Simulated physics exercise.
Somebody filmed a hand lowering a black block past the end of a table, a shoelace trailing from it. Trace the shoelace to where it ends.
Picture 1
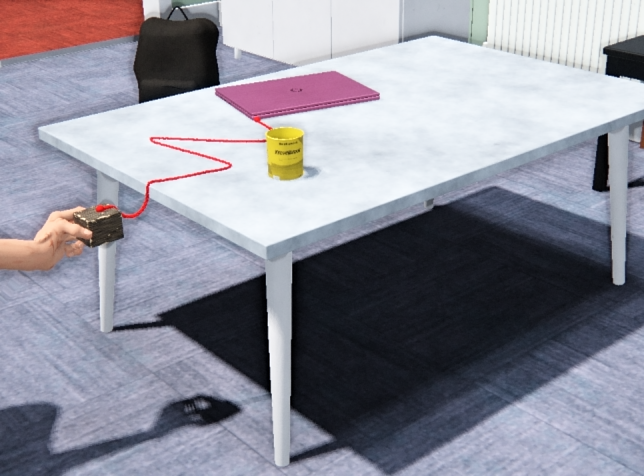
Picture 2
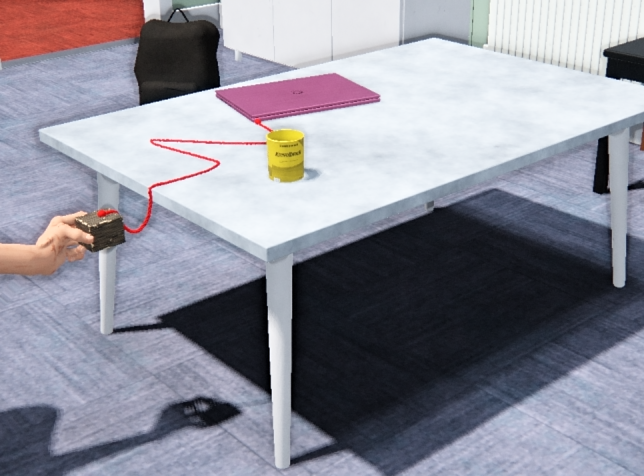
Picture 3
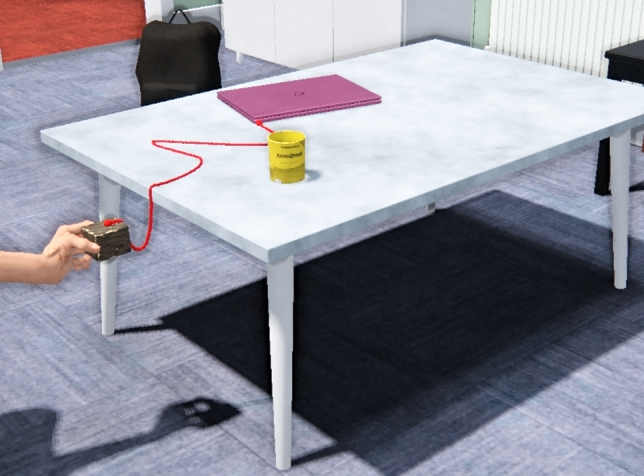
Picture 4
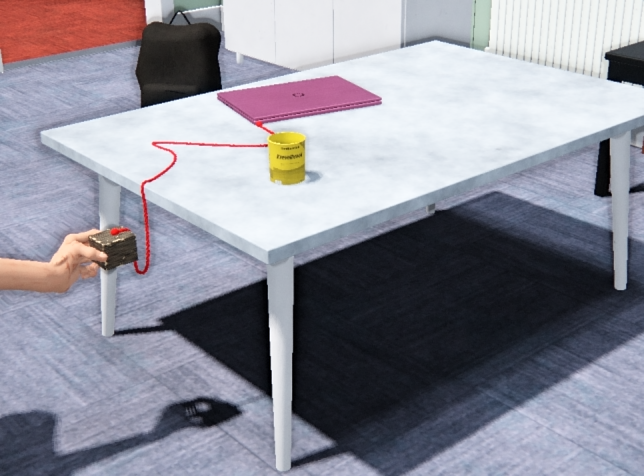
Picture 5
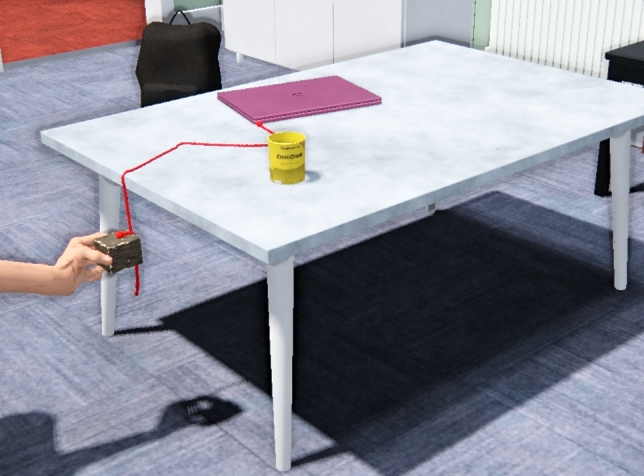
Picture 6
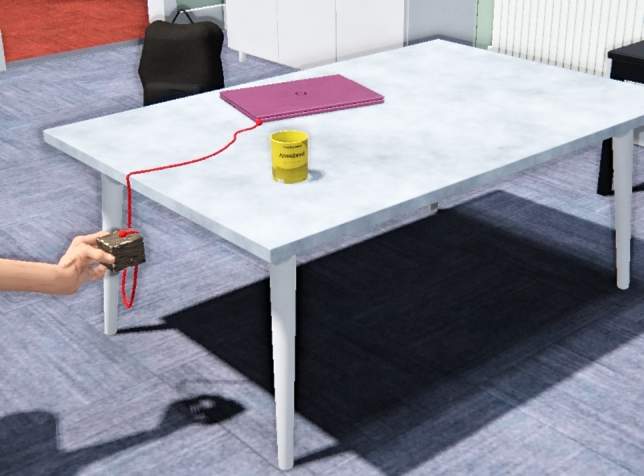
We see a hand holding a black block beside a table with a yellow cup and a pink laptop; the hand lowers slightly rightward as the red shoelace linking block and laptop shifts from near the cup, hanging over the table's edge.
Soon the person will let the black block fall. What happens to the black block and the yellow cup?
So the black block goes right down while the yellow cup holds its position.
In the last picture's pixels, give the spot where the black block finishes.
It finishes at pixel (133, 416).
Then, 0.22 s past the final frame, block in the air near (128, 310); laptop still; cup still.
Then, 0.54 s past the final frame, block on the floor near (133, 416); laptop still; cup still.
When it is over, block on the floor near (133, 416); laptop still; cup still. The black block reaches the floor and the yellow cup remains where it stands.
